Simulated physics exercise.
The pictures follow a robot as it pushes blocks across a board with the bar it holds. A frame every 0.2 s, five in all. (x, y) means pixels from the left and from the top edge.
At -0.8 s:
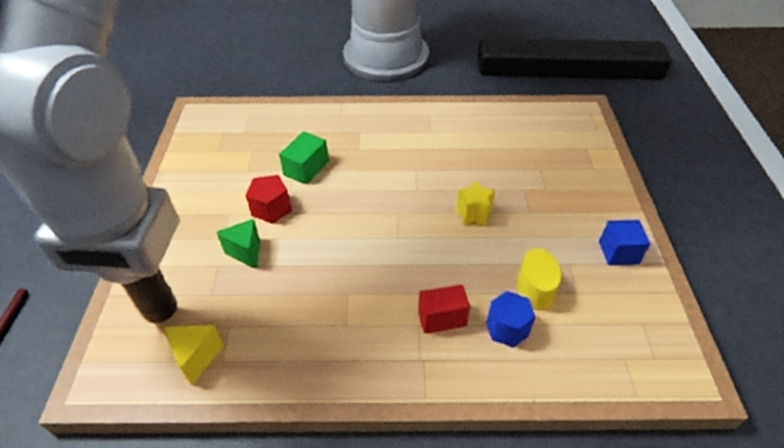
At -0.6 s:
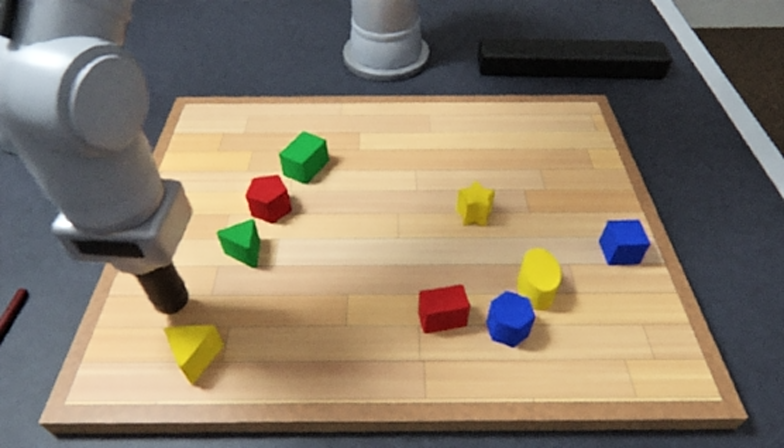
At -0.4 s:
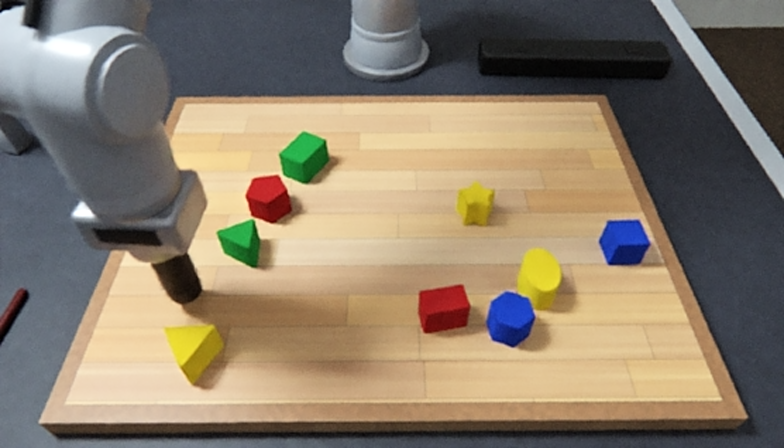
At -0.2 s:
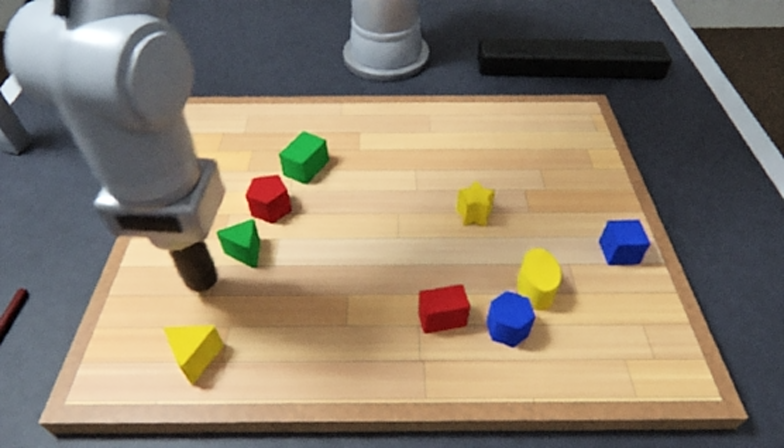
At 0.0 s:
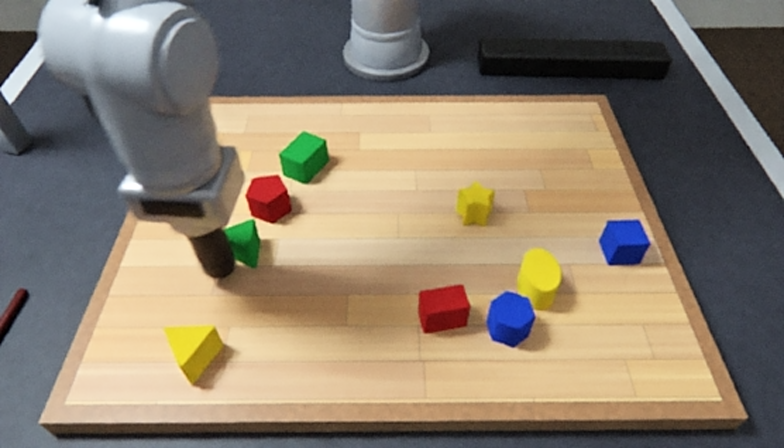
A gray robot arm moves its dark bar right and upward toward the green triangle.
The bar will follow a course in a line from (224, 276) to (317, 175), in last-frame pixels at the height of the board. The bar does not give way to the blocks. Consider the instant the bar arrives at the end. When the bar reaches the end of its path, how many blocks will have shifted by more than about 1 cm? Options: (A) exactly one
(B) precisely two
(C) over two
C
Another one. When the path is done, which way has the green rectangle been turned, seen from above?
Viewed from above, clockwise.
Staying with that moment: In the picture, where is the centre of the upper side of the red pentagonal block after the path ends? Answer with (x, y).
Located at (276, 154).
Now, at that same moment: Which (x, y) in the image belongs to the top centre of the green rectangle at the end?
It will end up at (306, 135).
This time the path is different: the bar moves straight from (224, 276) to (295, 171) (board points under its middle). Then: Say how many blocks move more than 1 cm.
Count: 3 or more.
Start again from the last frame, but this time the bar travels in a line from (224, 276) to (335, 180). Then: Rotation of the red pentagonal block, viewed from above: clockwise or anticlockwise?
The twist is anticlockwise.
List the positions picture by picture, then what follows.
Bar's lower end at (160, 309); yellow triangle at (186, 339); green triangle at (239, 232); red pentagonal block at (266, 187); green rectangle at (303, 146), in the first picture.
Bar at (172, 301); blocks still, in the second picture.
Bar at (186, 291); blocks still, in the third picture.
Bar at (202, 279); blocks still, in the fourth picture.
Bar at (220, 267); yellow triangle at (186, 339); green triangle at (239, 232); red pentagonal block at (266, 187); green rectangle at (303, 146), in the fifth picture.
On the path given first. One third of the way, bar at (257, 228); green triangle at (276, 201), turned 15° clockwise; red pentagonal block at (272, 181), turned 35° anticlockwise.
Two thirds of the way, bar at (288, 194); green triangle at (310, 170); red pentagonal block at (278, 161), turned 60° anticlockwise; green rectangle at (306, 137), turned 15° clockwise.
At the end, bar at (315, 165); yellow triangle still; green triangle at (339, 149), turned 55° clockwise; red pentagonal block at (276, 154), turned 80° anticlockwise; green rectangle at (306, 135), turned 25° clockwise.
